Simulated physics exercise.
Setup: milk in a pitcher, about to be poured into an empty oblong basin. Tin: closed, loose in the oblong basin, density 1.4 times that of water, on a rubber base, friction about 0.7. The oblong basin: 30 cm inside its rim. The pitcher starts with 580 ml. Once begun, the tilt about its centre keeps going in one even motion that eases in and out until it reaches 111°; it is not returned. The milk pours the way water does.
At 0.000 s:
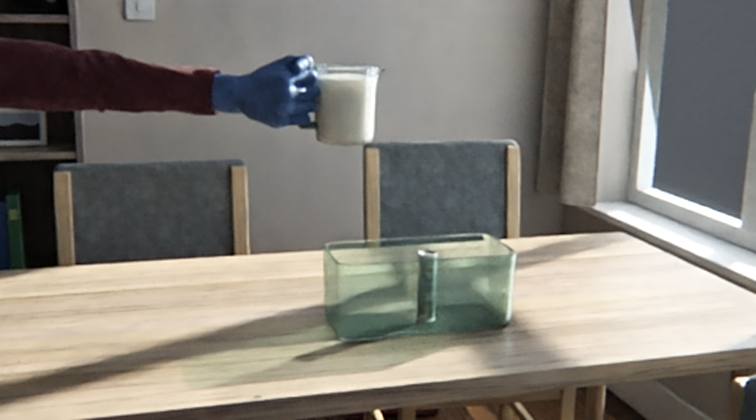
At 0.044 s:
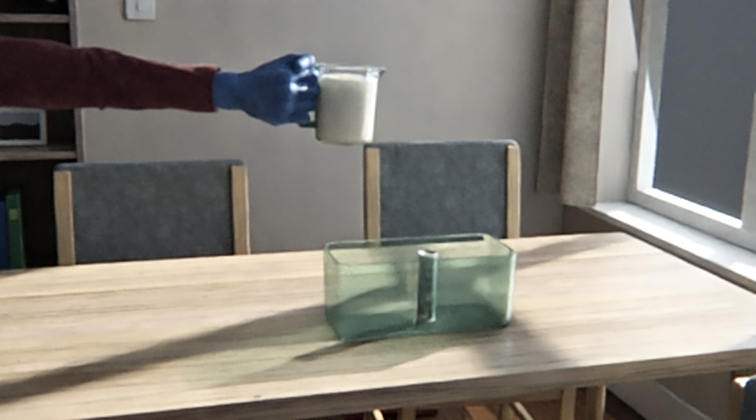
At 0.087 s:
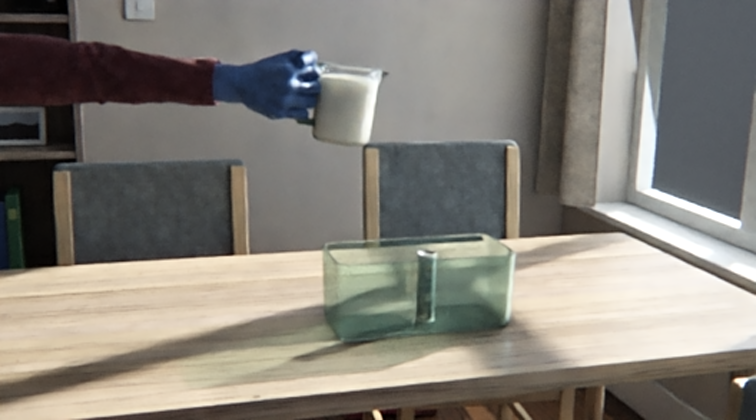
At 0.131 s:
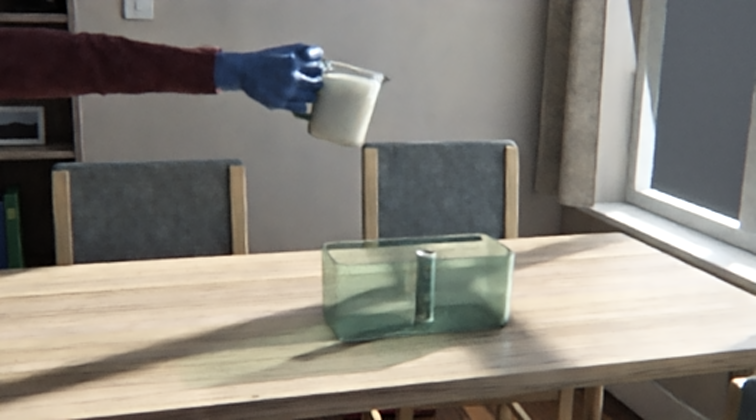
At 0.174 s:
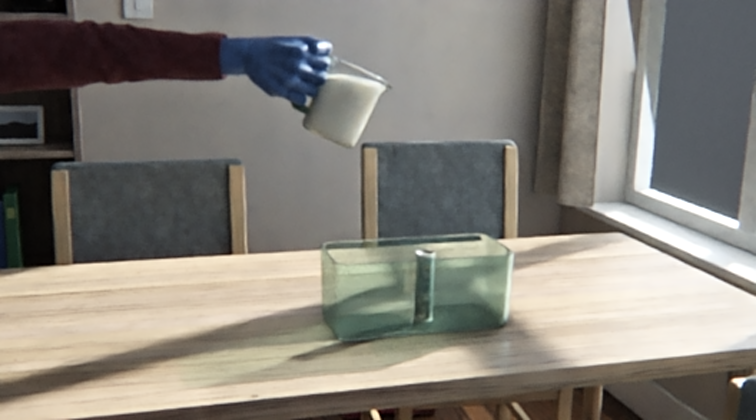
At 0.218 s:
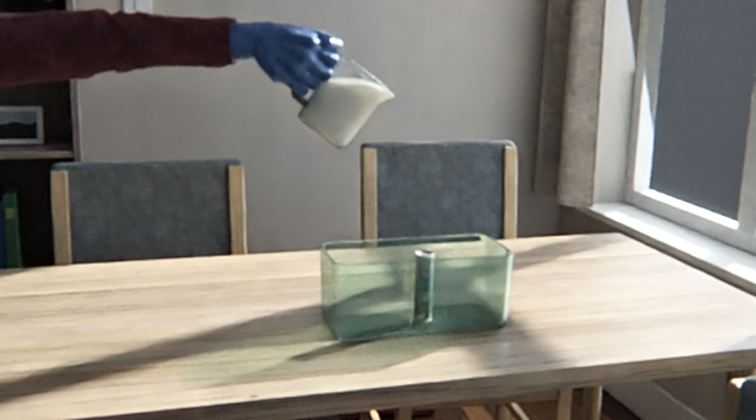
A blue-gloved hand gradually tilts a pitcher of milk rightward above a green oblong basin.
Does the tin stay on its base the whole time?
Yes, it stays upright.
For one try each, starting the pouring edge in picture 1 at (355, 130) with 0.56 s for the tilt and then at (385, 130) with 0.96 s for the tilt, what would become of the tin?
Try 1: Still standing; try 2: Tipped over.
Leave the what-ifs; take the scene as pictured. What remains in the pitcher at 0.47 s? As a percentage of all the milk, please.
Remaining: Near 52 % of the total.
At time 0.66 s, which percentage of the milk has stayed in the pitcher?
Close to 10 percent of the total.
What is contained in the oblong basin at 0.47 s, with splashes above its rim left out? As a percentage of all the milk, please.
6 %, more or less.
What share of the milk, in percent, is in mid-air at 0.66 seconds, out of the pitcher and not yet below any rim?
Roughly 30 %.
By 0.47 s the tilt is 104° and 51 per cent is still to pour; the tin stands where it began.
By 0.66 s the tilt is 111° and 10 per cent is still to pour; the tin stands where it began.
By 0.85 s the tilt is 111° and 1 per cent is still to pour; the tin stands where it began.
By 1.06 s the tilt is 111° and 0 per cent is still to pour; the tin stands where it began.
At rest the tin stands where it began.
